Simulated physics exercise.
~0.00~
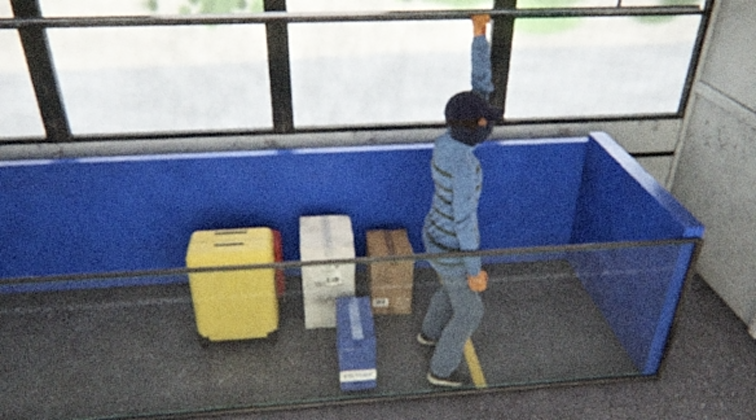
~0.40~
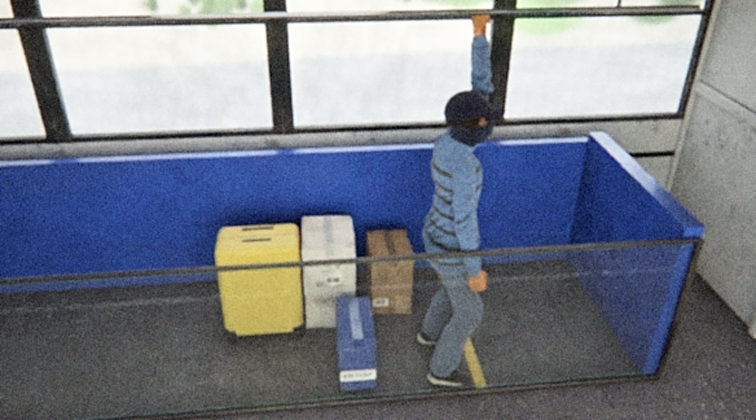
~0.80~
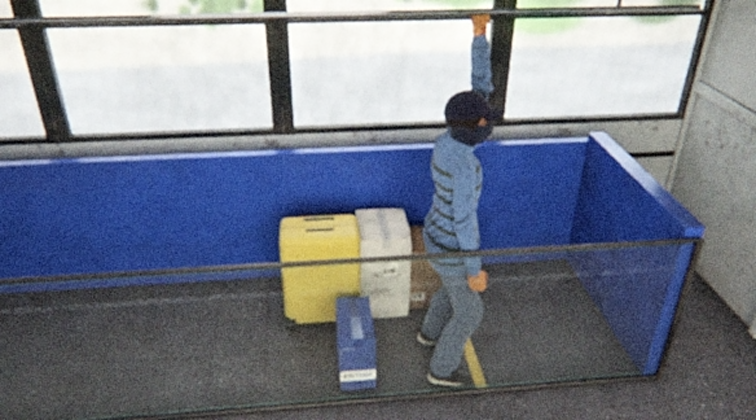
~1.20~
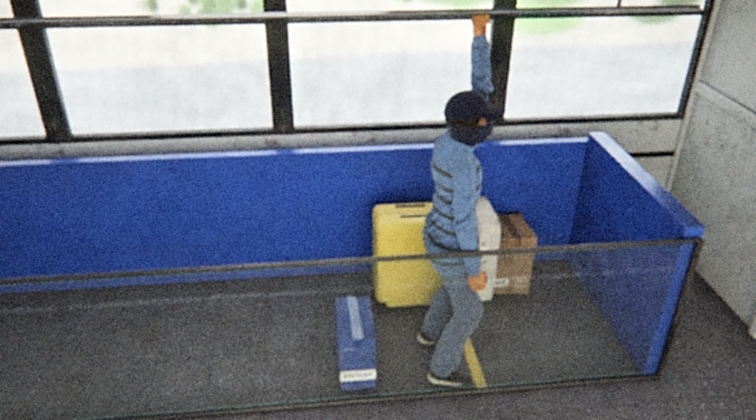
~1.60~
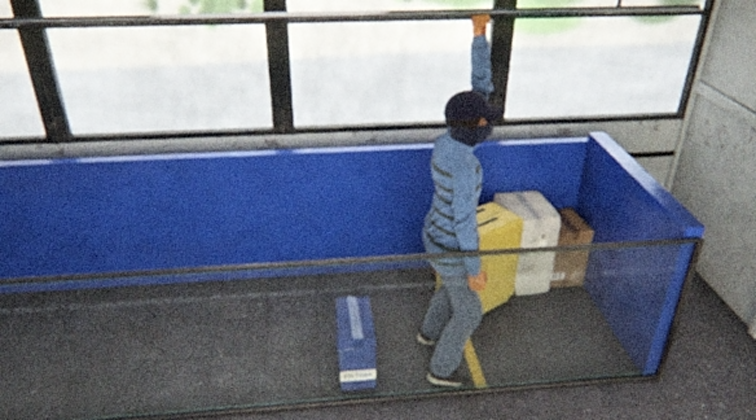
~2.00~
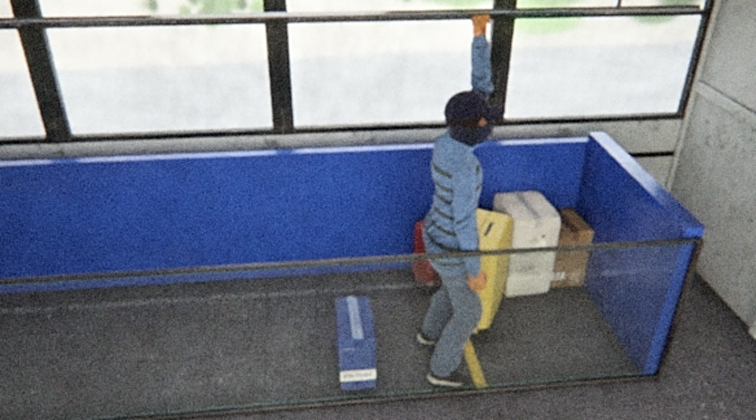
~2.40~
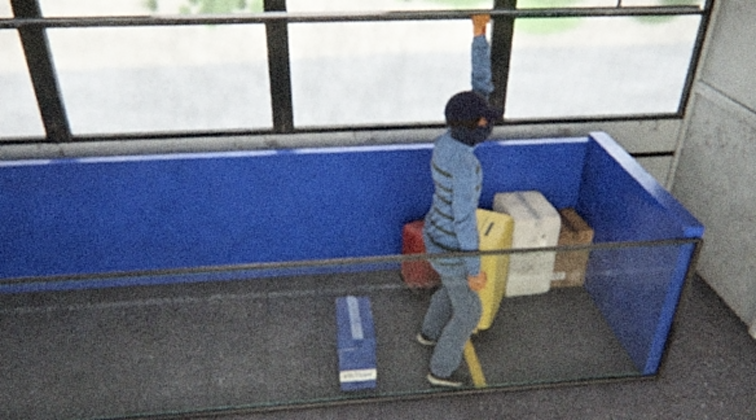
A person in a dark head covering stood still, gripping the overhead rail, as a yellow case, white box and brown box slid right past the yellow line; a red case also moved right but drifted back, ending short of it, while the blue carton never moved.
